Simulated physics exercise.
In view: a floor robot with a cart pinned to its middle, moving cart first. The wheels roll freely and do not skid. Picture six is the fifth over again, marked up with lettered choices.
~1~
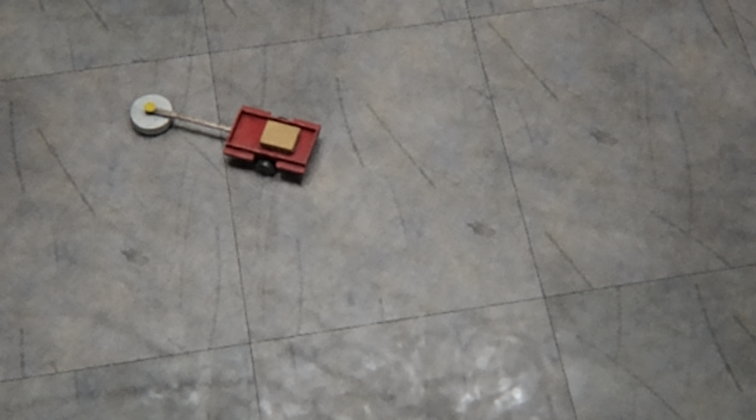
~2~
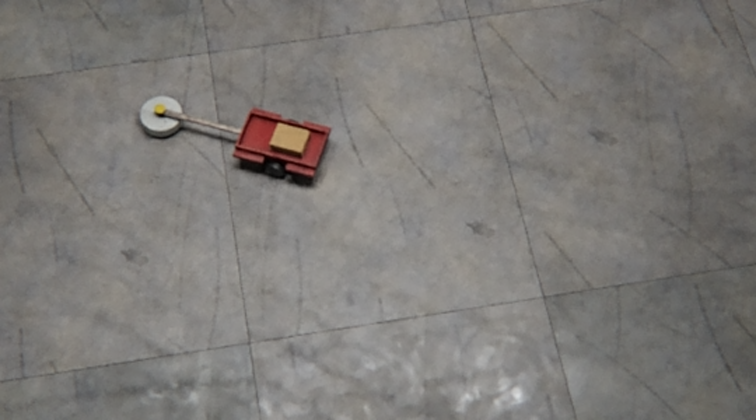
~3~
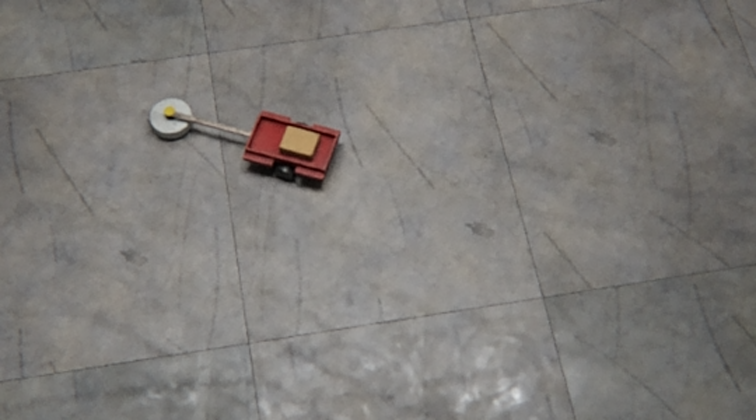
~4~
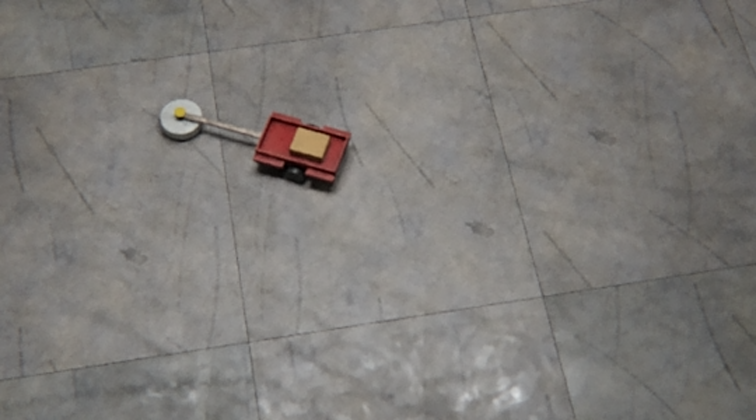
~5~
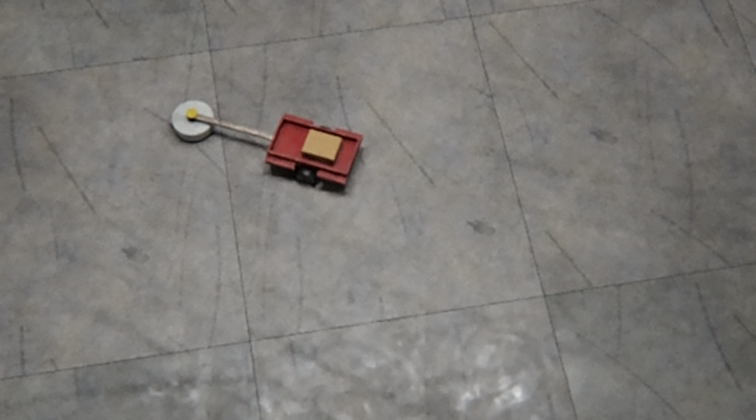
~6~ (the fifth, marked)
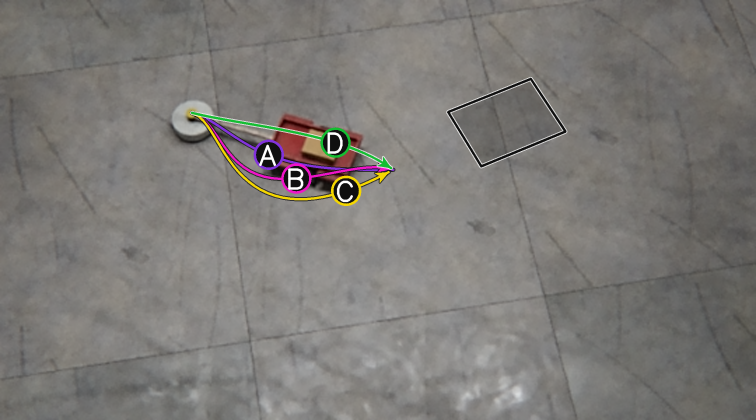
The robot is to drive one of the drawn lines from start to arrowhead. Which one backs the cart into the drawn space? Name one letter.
It should follow B.
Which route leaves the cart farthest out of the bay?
Route D.
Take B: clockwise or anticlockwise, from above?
On that route, anticlockwise.
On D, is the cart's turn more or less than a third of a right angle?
Less than that.
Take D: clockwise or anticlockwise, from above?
On that route, clockwise.
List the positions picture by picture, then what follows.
In the first picture, robot (152, 113); red cart (273, 138).
In the second picture, robot (161, 115); red cart (282, 141).
In the third picture, robot (171, 117); red cart (292, 144).
In the fourth picture, robot (181, 118); red cart (302, 146).
In the fifth picture, robot (193, 119); red cart (314, 148).
On the copy, A from (192, 113) via (283, 160) to (393, 170); B from (192, 113) via (272, 178) to (391, 169); C from (192, 113) via (268, 193) to (389, 172); D from (192, 113) via (298, 133) to (391, 168); the bay at (507, 122).
On B. First, robot (243, 172), cart (374, 156).
Then, robot (323, 181), cart (448, 141).
Finally, robot (393, 176), cart (509, 122); the cart stands in the bay.
By contrast, A leaves the cart at (525, 162), out of the bay; C leaves the cart at (481, 92), out of the bay; D leaves the cart at (513, 226), out of the bay.
